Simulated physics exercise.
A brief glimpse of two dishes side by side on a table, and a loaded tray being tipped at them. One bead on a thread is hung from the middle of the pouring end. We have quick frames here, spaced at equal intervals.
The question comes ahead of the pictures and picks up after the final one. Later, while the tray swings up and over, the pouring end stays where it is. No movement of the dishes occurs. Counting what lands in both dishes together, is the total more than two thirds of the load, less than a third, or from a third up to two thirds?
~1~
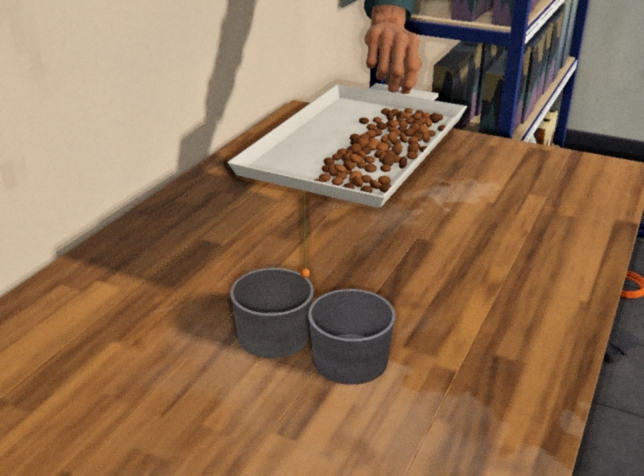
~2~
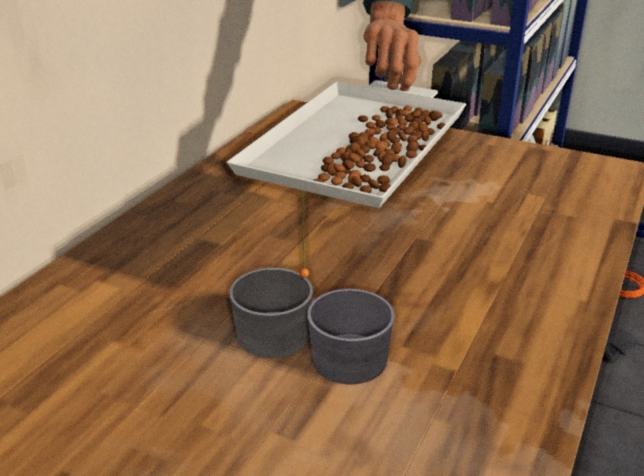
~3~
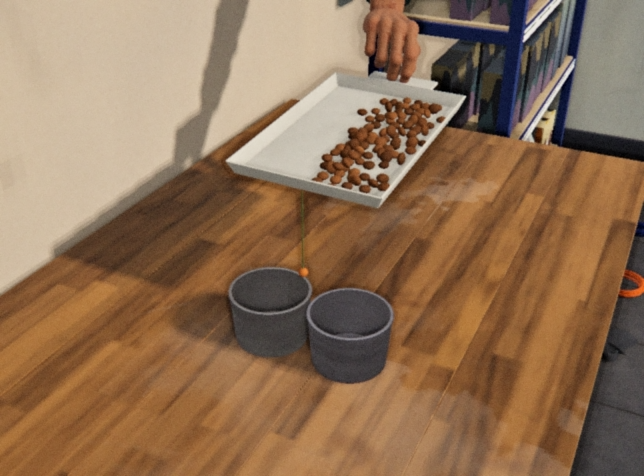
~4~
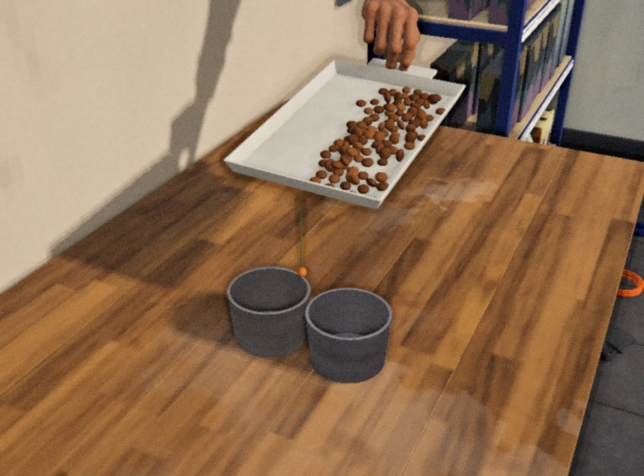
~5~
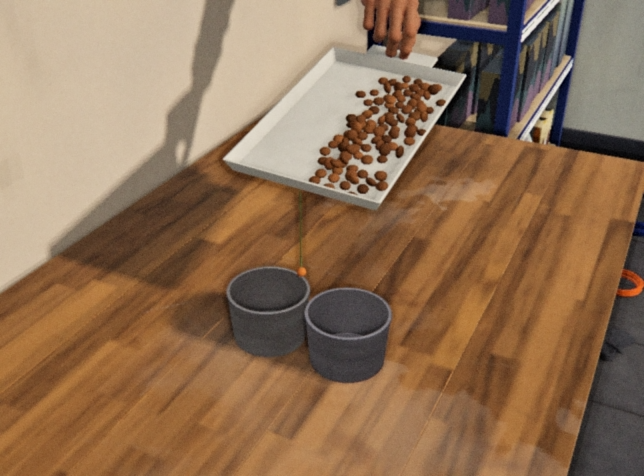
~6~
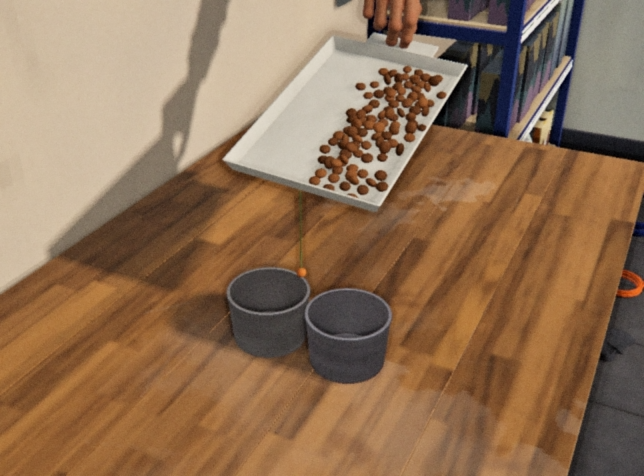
What lands in the dishes tops two thirds of the load.
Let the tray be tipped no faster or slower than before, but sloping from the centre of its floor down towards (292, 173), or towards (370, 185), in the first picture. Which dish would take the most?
Case 1 - the one at left; case 2 - the one at right.
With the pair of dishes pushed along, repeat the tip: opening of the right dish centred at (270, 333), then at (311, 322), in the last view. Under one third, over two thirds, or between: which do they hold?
Run 1 - less than a third; run 2 - in the middle band.
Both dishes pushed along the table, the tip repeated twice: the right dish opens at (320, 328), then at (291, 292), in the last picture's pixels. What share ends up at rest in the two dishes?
You'd end up with around 50 per cent and then around 10 per cent.
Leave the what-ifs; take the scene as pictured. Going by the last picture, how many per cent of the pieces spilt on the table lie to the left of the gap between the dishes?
Left share: Some 20 per cent.
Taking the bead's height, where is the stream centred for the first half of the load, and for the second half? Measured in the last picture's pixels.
First near (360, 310), later near (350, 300).
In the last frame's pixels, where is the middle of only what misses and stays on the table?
At about (392, 396).
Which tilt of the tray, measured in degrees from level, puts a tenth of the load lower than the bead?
Angle reached: About 70°.
Just after the last frame, tray tipped steeply; almost all on the tray; just a few in the air.
A moment on, tray tipped right over; just a few on the tray; roughly two thirds in the right dish; about a tenth in the left dish; about a tenth outside both; about a tenth in the air.
Further on, tray tipped past a quarter turn; the larger part in the right dish; about a tenth in the left dish; roughly a quarter outside both.
When it is over, tray tipped past a quarter turn; the larger part in the right dish; about a tenth in the left dish; roughly a quarter outside both.
